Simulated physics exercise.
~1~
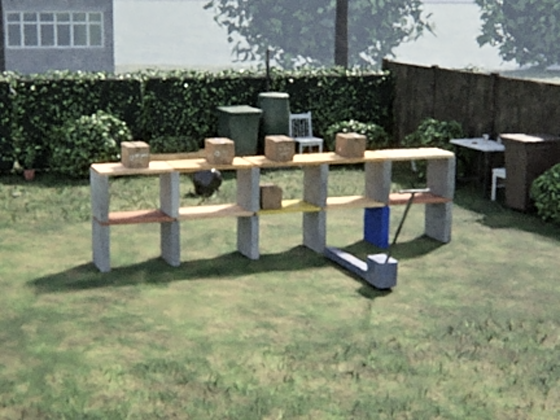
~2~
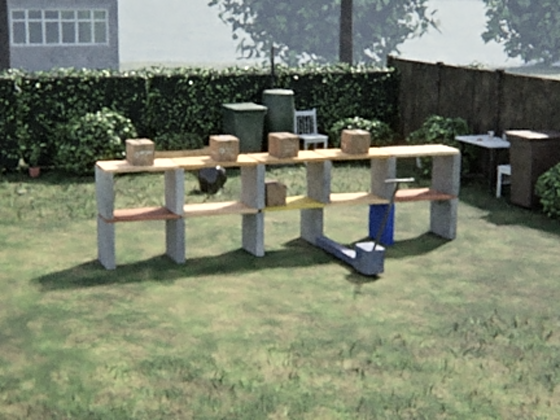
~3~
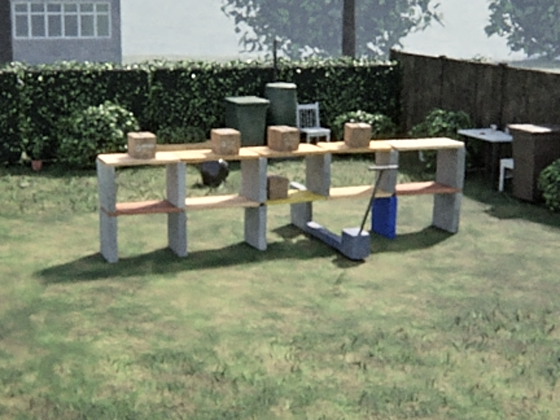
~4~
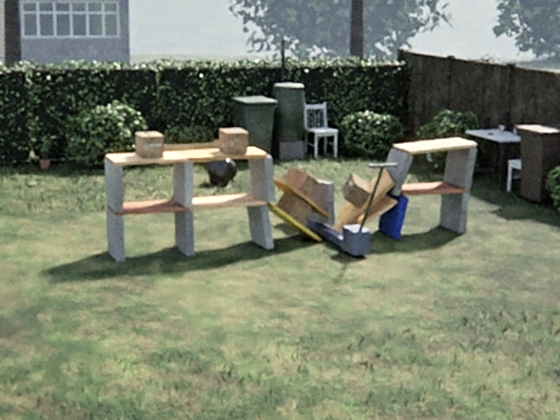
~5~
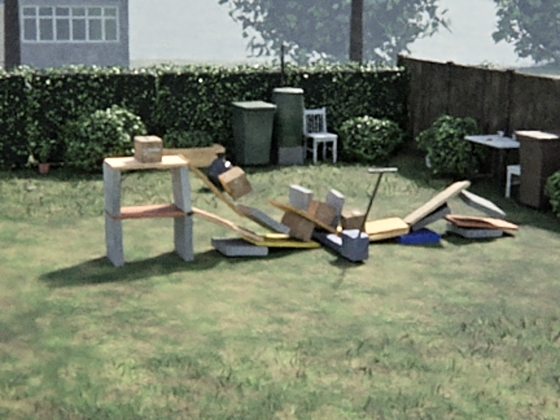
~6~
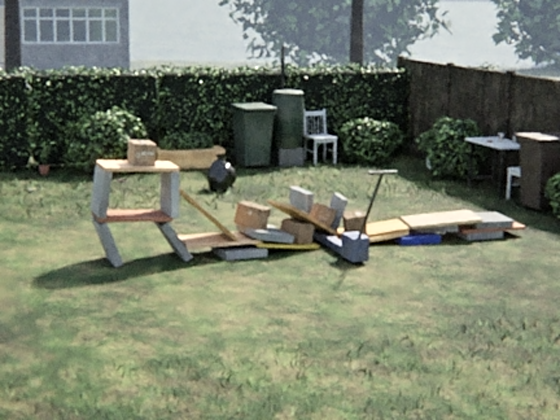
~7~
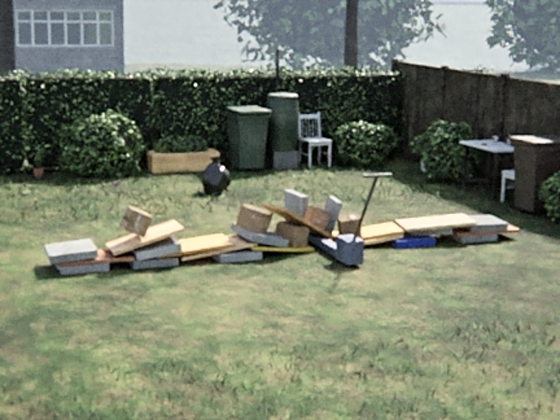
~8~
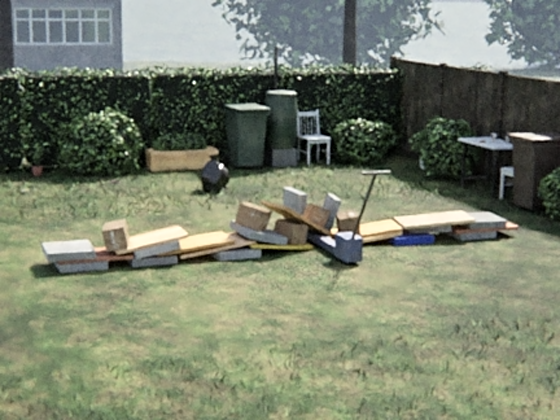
A floor jack slid in against a long two-tier row of grey blocks and boards topped with cartons, and the middle gave way first, then the right side, and finally the left, leaving everything in a low heap across the grass.
